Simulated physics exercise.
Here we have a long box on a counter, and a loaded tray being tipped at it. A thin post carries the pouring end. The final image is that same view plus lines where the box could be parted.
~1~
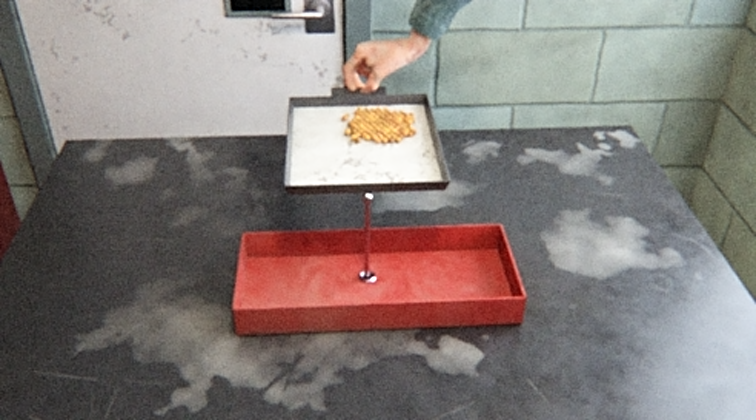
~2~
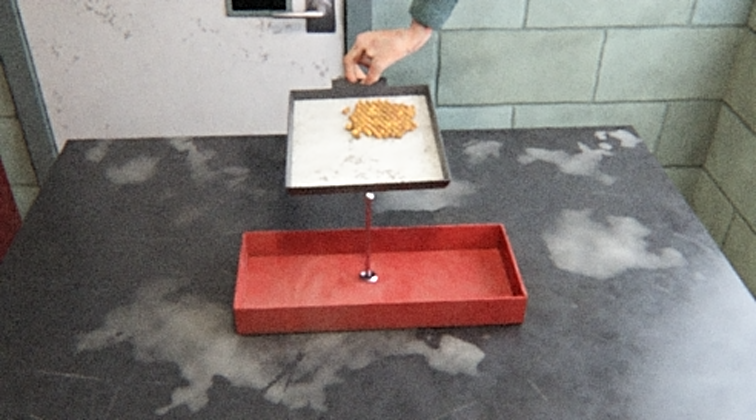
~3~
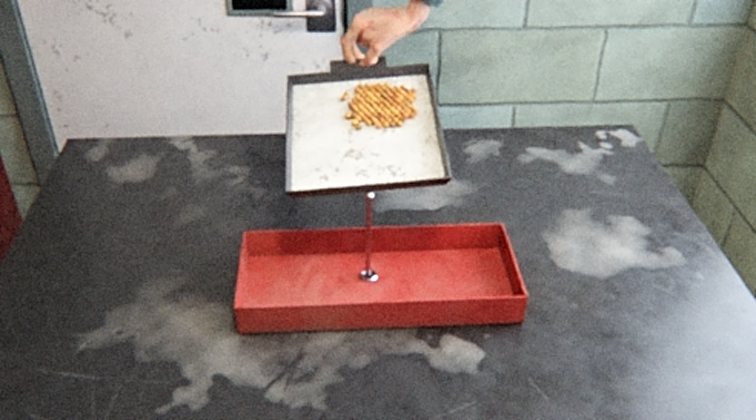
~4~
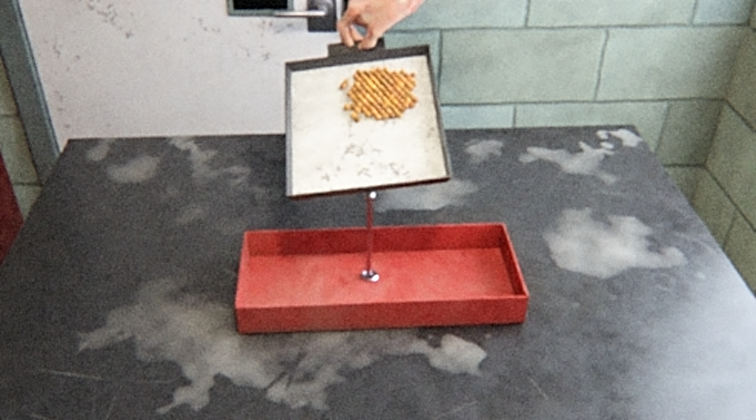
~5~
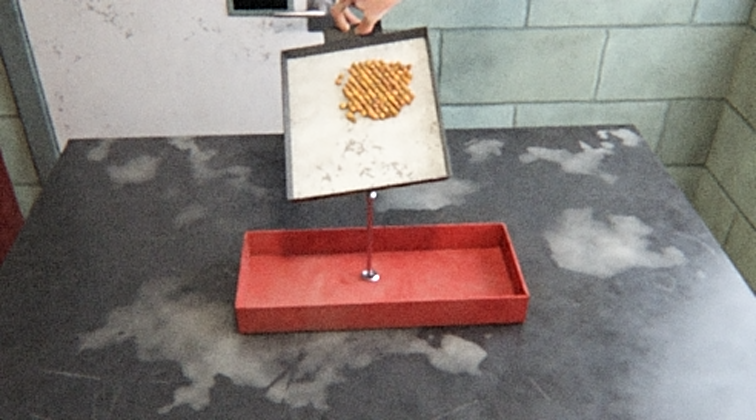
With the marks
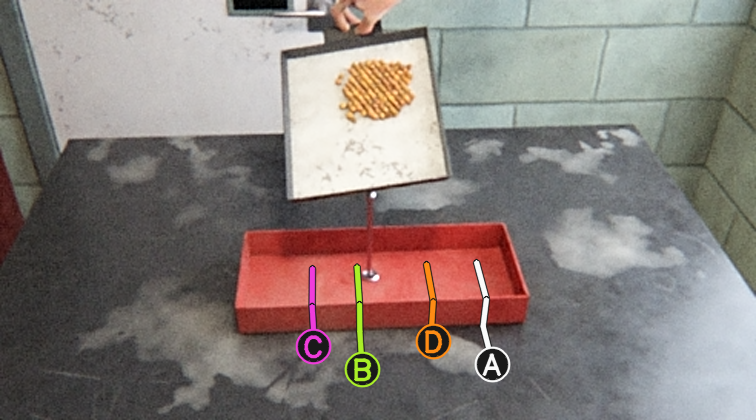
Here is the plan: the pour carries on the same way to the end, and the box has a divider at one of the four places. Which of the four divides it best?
C is best.
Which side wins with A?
Left.
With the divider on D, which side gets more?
More lands on the left.
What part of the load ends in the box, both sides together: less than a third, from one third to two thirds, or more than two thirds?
It is more than two thirds.
On the marked copy, line A crosses the front rim at (486, 298); line B crosses the front rim at (359, 303); line C crosses the front rim at (312, 305); line D crosses the front rim at (433, 300).
With A, of what is caught, every piece on the left of the divider, not one piece on the right.
With B, of what is caught, almost all on the left of the divider, about a tenth on the right.
With C, of what is caught, roughly half on the left of the divider, roughly half on the right.
With D, of what is caught, every piece on the left of the divider, not one piece on the right.
